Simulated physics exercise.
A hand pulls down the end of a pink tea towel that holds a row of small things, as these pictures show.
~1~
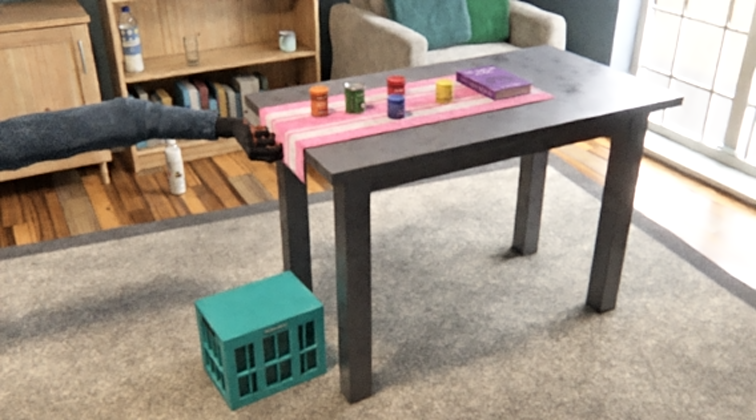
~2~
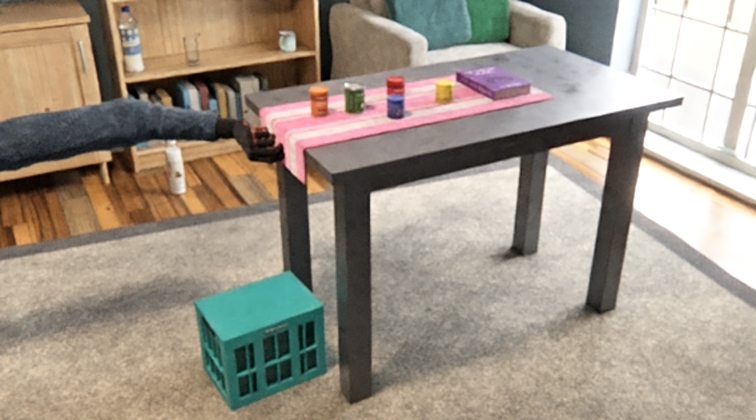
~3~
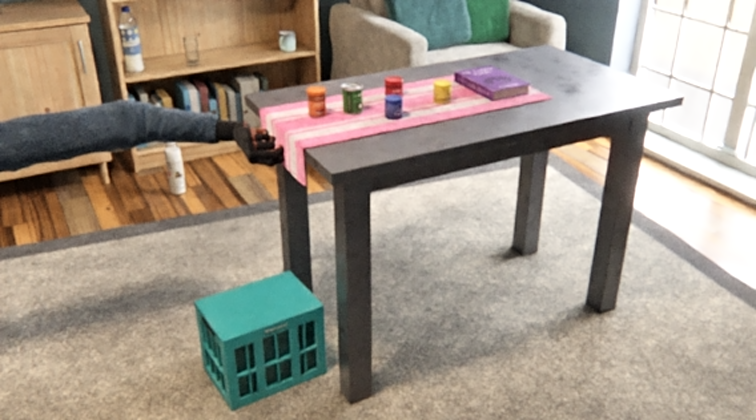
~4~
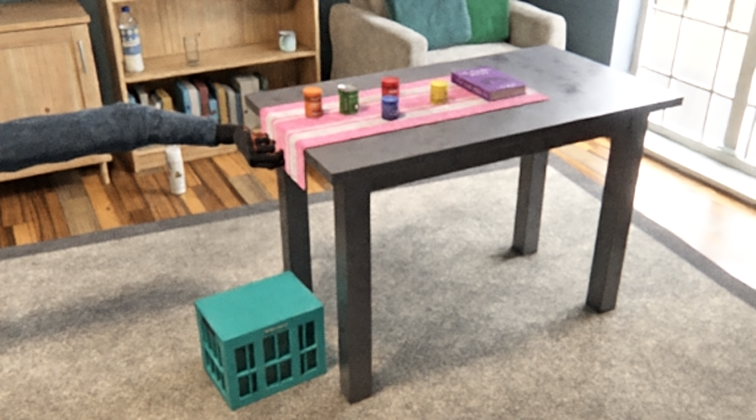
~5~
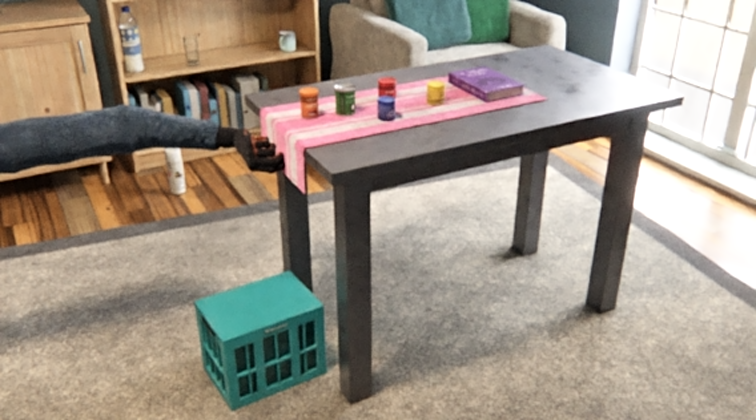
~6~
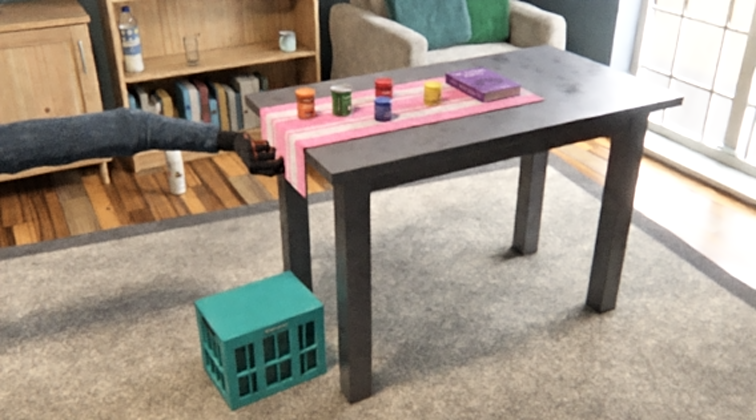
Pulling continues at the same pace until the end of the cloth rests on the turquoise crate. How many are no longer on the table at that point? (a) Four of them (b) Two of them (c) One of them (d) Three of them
Answer: A.
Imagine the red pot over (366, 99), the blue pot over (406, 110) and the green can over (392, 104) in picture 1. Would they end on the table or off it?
Fate of the red pot: It goes; fate of the blue pot: It goes; fate of the green can: It goes.
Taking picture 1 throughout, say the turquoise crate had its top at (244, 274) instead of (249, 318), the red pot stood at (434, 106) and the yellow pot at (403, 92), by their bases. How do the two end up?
Outcome for the red pot: It stays. Outcome for the yellow pot: It stays.
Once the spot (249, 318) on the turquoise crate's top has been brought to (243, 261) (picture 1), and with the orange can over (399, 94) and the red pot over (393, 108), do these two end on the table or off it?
Here's what happens: The orange can remains aboard, the red pot remains aboard.
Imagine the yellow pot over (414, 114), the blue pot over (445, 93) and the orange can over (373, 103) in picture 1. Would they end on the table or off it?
Here's the result: The yellow pot leaves the top, the blue pot remains in place and the orange can leaves the top.
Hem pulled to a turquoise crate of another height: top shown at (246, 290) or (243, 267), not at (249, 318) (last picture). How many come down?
The count comes out 3 and 2.
Early on, hem near (284, 225); orange can gone.
Midway, hem near (286, 278); orange can, green can and blue pot gone.
Finally, hem on the crate; orange can, green can, blue pot and red pot gone. Over the edge go four.
